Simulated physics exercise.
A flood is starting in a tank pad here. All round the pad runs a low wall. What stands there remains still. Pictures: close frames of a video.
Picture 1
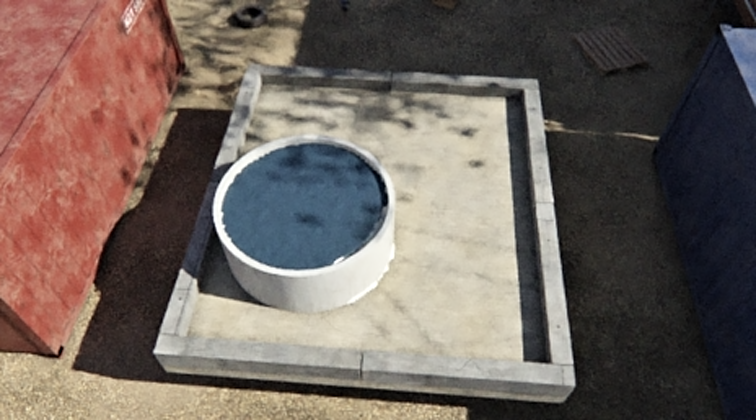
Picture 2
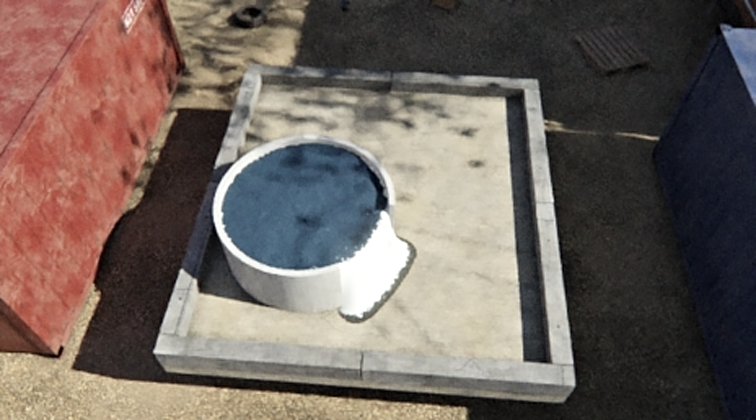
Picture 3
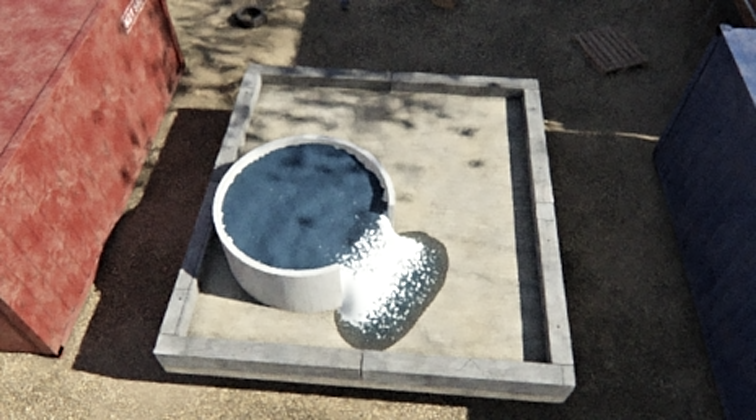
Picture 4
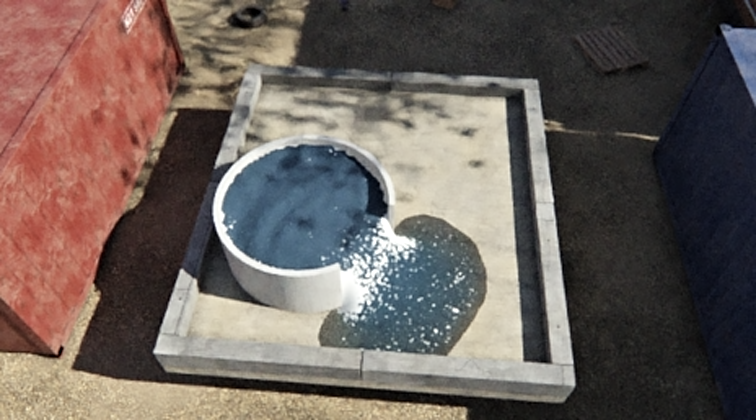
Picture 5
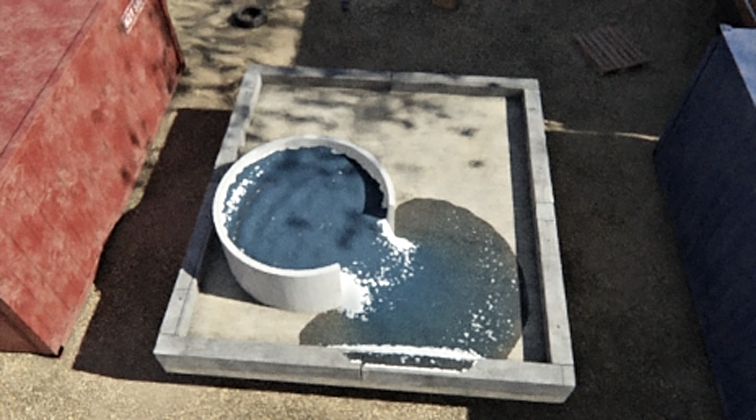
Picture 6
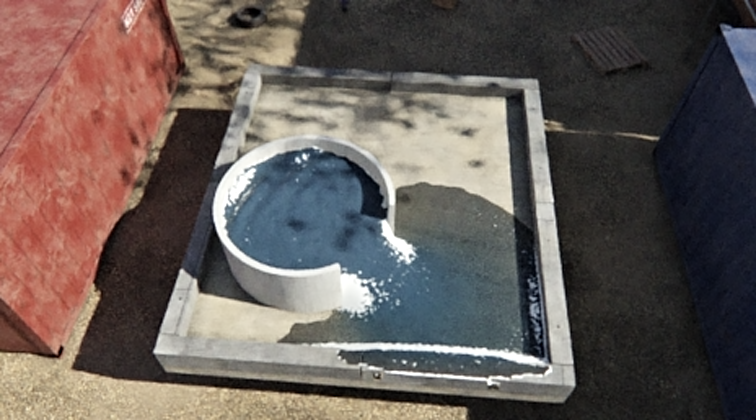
The clip shows a round white tank of dark water on a pale pad ringed by a low wall; water pours through a gap in its lower right side, spreads across the pad and runs along the near wall.
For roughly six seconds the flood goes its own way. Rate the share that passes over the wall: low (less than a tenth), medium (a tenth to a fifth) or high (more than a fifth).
High.
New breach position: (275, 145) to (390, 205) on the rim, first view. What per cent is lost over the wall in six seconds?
About 16 %.
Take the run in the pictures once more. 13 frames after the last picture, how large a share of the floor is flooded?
That's roughly 50 per cent.
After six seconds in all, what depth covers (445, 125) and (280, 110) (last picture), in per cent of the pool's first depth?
In turn 20 and 20 in a hundred.
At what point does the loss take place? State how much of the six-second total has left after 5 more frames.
Near 15 in a hundred.
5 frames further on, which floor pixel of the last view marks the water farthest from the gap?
I reckon the front has reached (523, 151) by then.
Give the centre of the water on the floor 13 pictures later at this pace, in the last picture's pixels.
Centre point: Around (388, 259).
A moment on, water covers 30 % of the floor; the low wall has let 1 % over.
Next, water covers 35 % of the floor; the low wall has let 4 % over.
Then, water covers 45 % of the floor; the low wall has let 17 % over.
Later, water covers 75 % of the floor; the low wall has let 22 % over.
In the end, water covers 85 % of the floor; the low wall has let 23 % over.
